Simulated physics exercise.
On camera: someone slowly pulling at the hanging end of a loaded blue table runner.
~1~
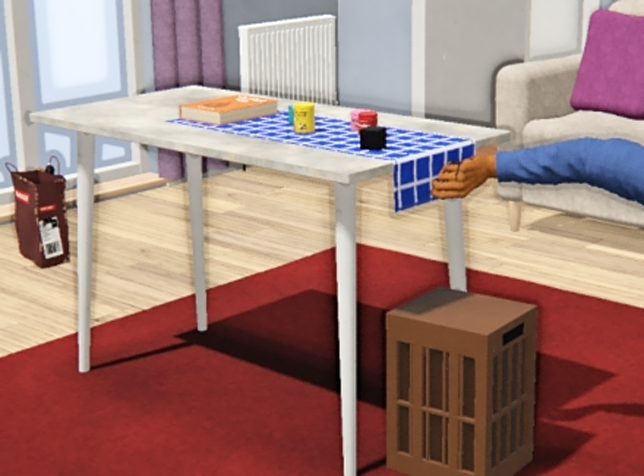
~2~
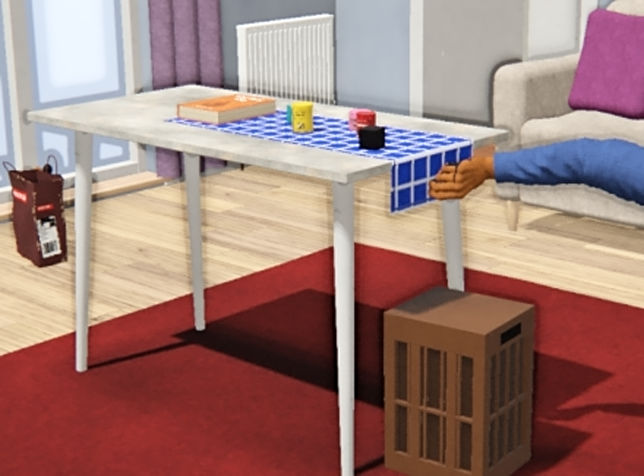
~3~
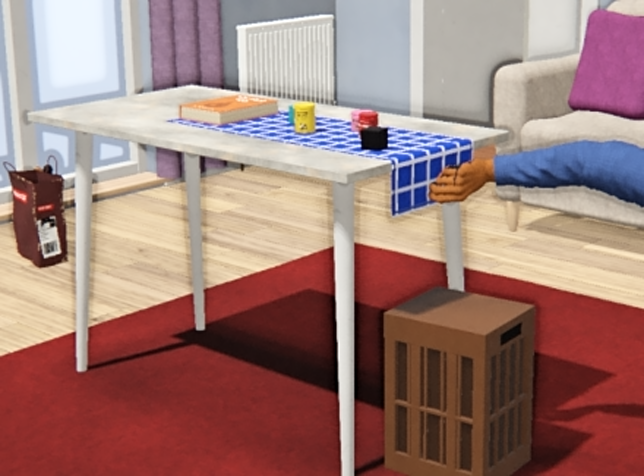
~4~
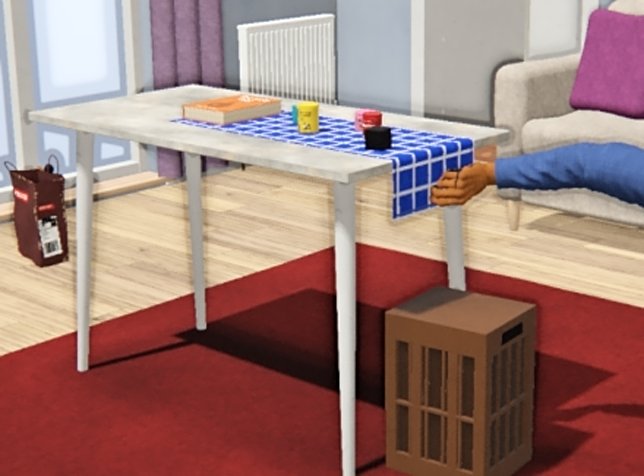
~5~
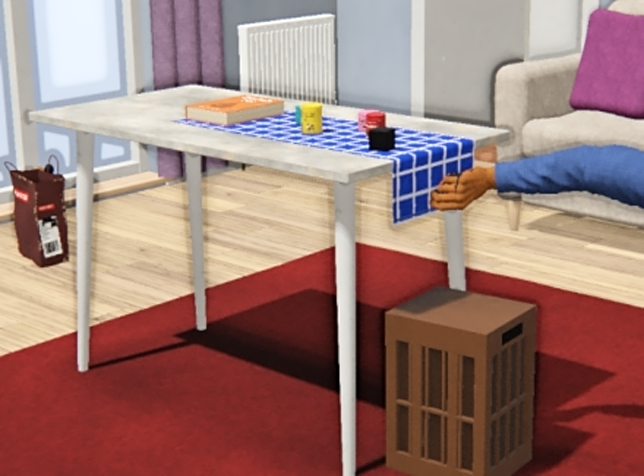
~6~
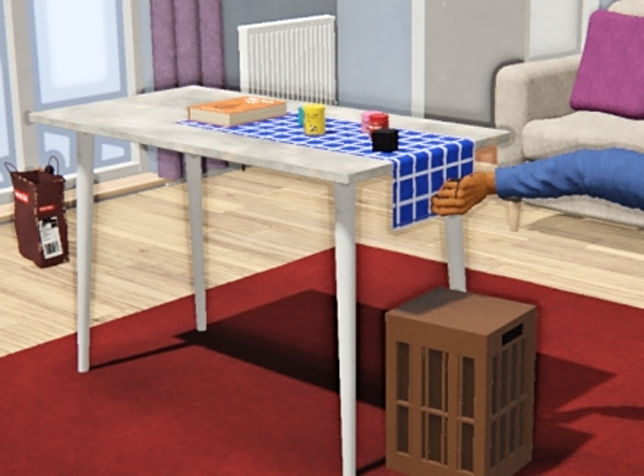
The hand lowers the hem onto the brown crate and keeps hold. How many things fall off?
The answer is two.
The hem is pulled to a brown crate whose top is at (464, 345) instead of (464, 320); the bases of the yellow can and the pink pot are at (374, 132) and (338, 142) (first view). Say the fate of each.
The yellow can tumbles off; the pink pot drops off.
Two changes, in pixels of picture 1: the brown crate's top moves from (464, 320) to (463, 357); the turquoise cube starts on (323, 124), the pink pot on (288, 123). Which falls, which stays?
The turquoise cube remains up, the pink pot stays on.
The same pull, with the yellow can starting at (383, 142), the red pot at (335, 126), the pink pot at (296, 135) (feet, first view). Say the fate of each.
The yellow can comes down; the red pot stays on; the pink pot does not fall.
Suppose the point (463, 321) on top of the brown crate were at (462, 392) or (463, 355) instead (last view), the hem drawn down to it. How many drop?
It would be 4 and 3.
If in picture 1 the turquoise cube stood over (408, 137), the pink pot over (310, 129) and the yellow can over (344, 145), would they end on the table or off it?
The turquoise cube goes over, the pink pot survives, the yellow can goes over.
A little later, hem near (437, 279); black cube gone.
Next, hem on the crate; black cube and red pot gone.
When it is over, hem on the crate; black cube and red pot gone. Over the edge go two.
